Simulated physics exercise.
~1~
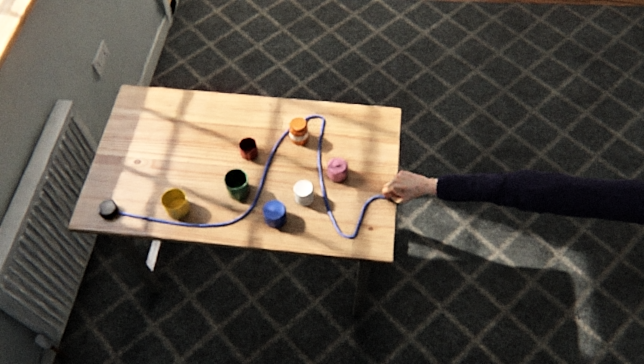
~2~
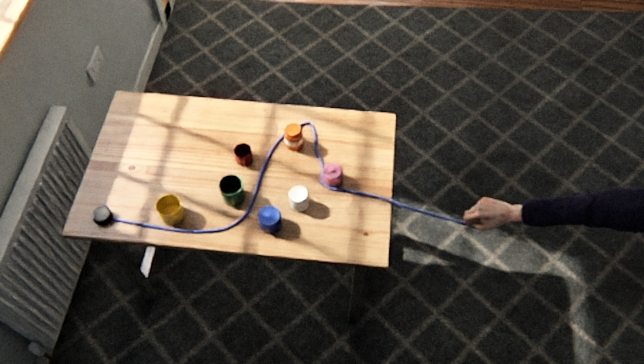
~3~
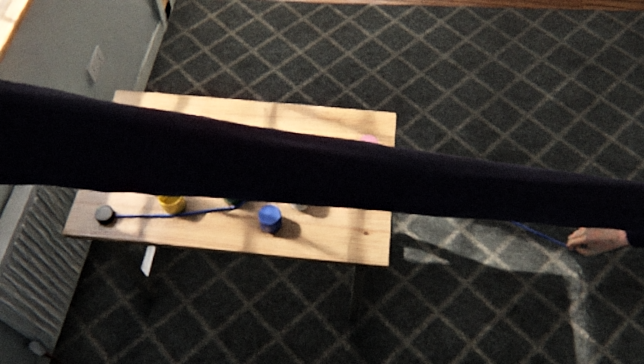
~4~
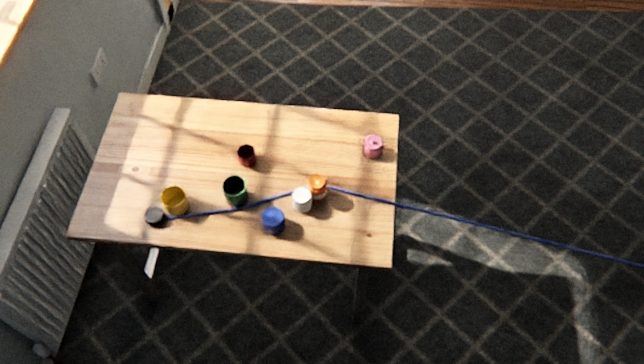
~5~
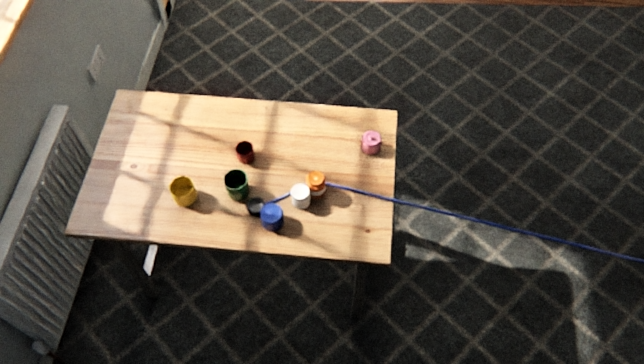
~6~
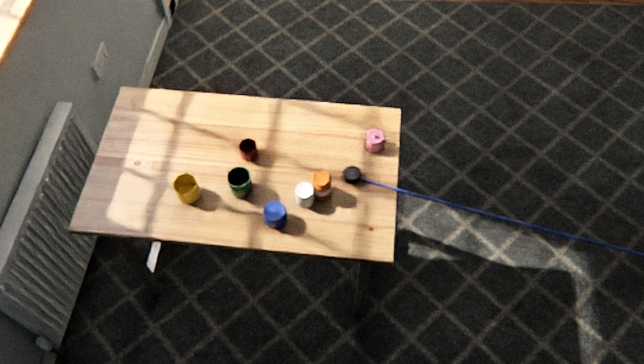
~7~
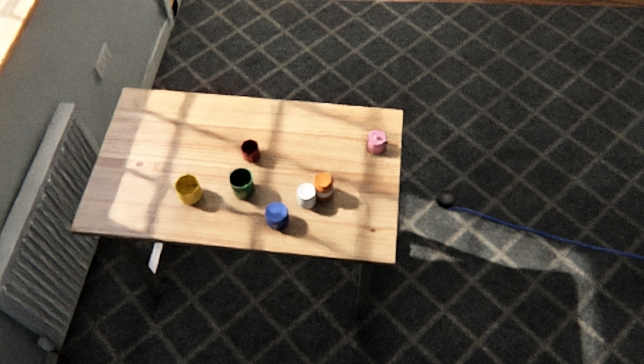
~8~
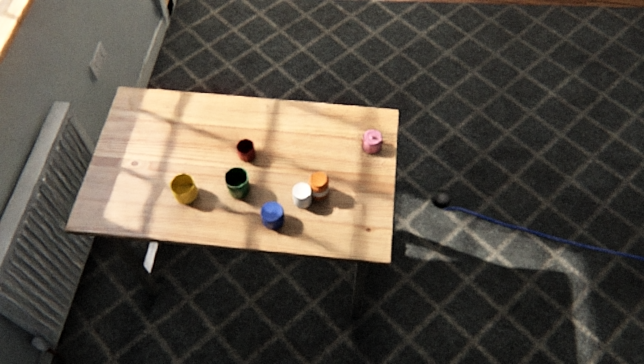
On a wooden table above a dark patterned carpet, seven small colourful containers stand around a winding blue cord with a black puck at its left end. A hand at the right edge pulls the cord rightwards, drawing its loops tighter around the pots. As the arm sweeps across the view, the pink pot shifts up and right, and the orange jar then appears lower, beside the white tin. The puck slides right past the yellow cup, which shifts slightly, and threads between the other containers. It finally leaves the table and rests on the carpet, while all seven containers remain on top.
